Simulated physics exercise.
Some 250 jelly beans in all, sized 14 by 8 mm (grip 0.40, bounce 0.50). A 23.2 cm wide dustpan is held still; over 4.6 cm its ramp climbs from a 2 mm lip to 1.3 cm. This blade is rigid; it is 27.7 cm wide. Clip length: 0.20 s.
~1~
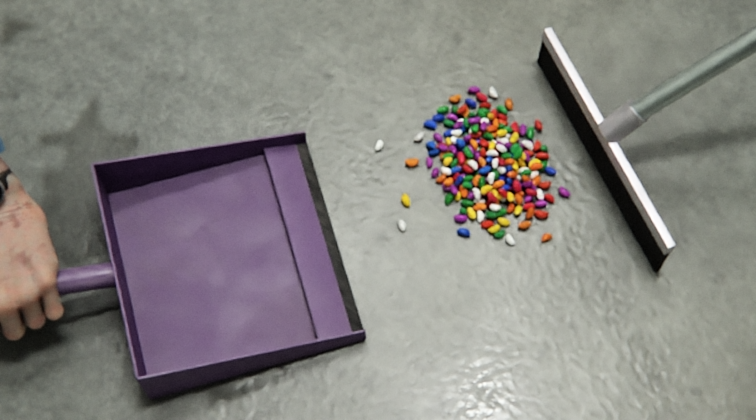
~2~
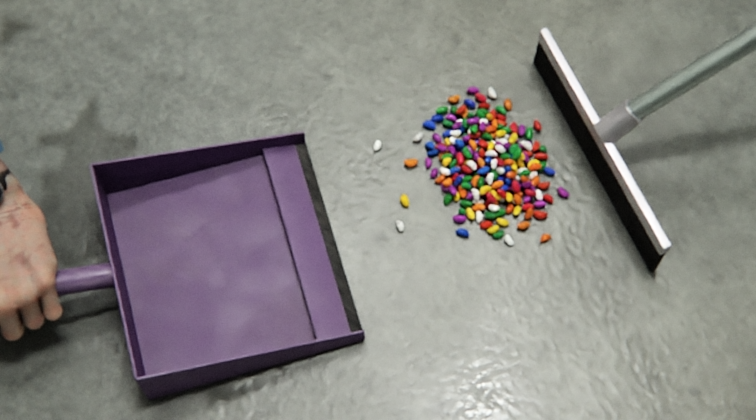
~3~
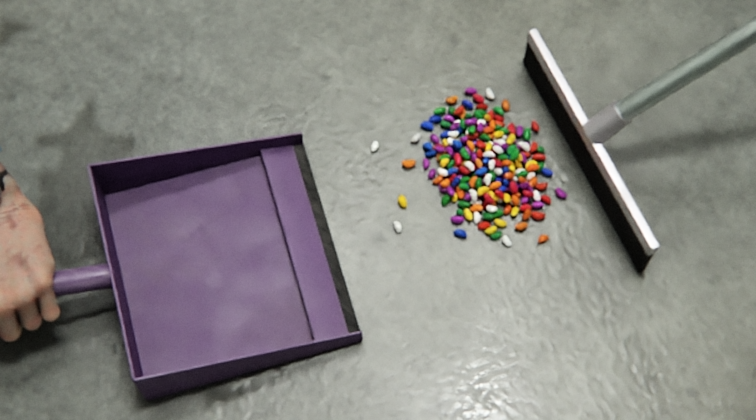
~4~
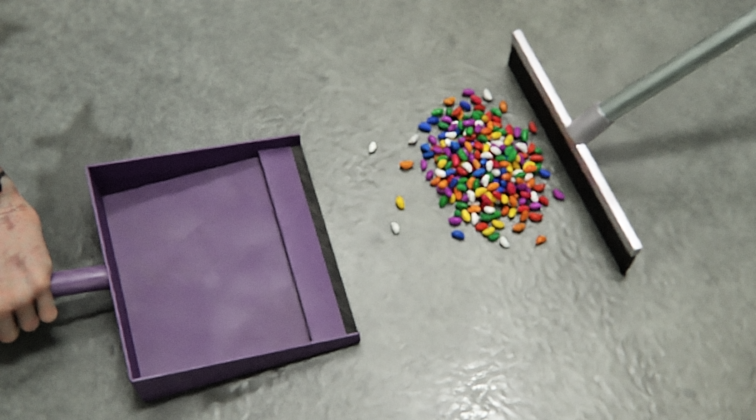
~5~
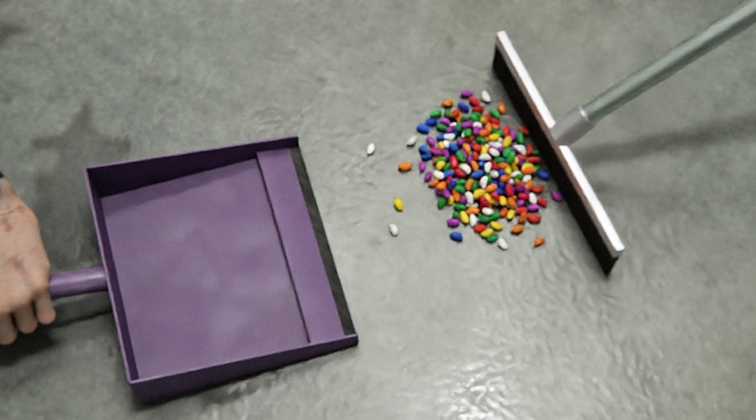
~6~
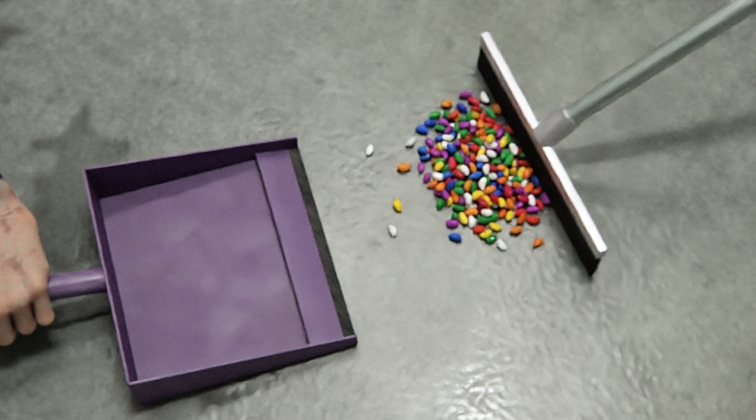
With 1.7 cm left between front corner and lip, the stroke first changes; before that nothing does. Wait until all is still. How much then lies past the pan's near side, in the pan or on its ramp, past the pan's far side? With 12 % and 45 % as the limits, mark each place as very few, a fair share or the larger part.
My call: Past the pan's near side: Very few; in the pan or on its ramp: A fair share; past the pan's far side: A fair share.
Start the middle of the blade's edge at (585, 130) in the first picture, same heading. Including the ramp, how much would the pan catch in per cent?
Something close to 15 percent.
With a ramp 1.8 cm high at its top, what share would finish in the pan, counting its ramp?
Something like 20 per cent, ramp included.
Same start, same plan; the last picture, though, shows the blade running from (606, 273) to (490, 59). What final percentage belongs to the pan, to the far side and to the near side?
The pan gets 45, the far side 5 and the near side 0.
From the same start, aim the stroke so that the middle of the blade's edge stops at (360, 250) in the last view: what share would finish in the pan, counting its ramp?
Roughly 45 %.
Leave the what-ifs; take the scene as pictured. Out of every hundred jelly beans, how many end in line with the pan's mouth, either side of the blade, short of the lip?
Around 55 in a hundred.
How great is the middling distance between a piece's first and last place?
Some 18 cm.
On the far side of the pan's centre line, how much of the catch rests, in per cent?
Close to 90 %.
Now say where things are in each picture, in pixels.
In the first frame, blade from (667, 248) to (547, 37), moved 0.0 cm, 0 of the pieces shifted so far; middle of the pieces at (491, 159); pan at (214, 269).
In the second frame, blade from (663, 249) to (544, 38), moved 0.3 cm, 0 of the pieces shifted so far; middle of the pieces at (490, 159).
In the third frame, blade from (651, 249) to (533, 38), moved 1.3 cm, 0 of the pieces shifted so far; middle of the pieces at (487, 160).
In the fourth frame, blade from (634, 250) to (517, 39), moved 2.7 cm, 0 of the pieces shifted so far; middle of the pieces at (485, 161).
In the fifth frame, blade from (617, 251) to (501, 41), moved 4.3 cm, 1 of the pieces shifted so far; middle of the pieces at (484, 163).
In the sixth frame, blade from (600, 252) to (485, 42), moved 5.9 cm, 39 of the pieces shifted so far; middle of the pieces at (480, 164); pan at (205, 274).
Then, 0.27 s after the last picture, middle of the blade 14 cm from the lip; 0 % over the lip, far side 10 %, near side 0 %.
Then, 0.45 s after the last picture, middle of the blade 7 cm from the lip; 0 % over the lip, far side 15 %, near side 0 %.
Then, 0.75 s after the last picture, middle of the blade 3 cm from the lip; 25 % over the lip, far side 20 %, near side 0 %.
In the end, near side 0 %, pan 25 %, far side 20 %, in front of the lip or behind the blade 55 %.
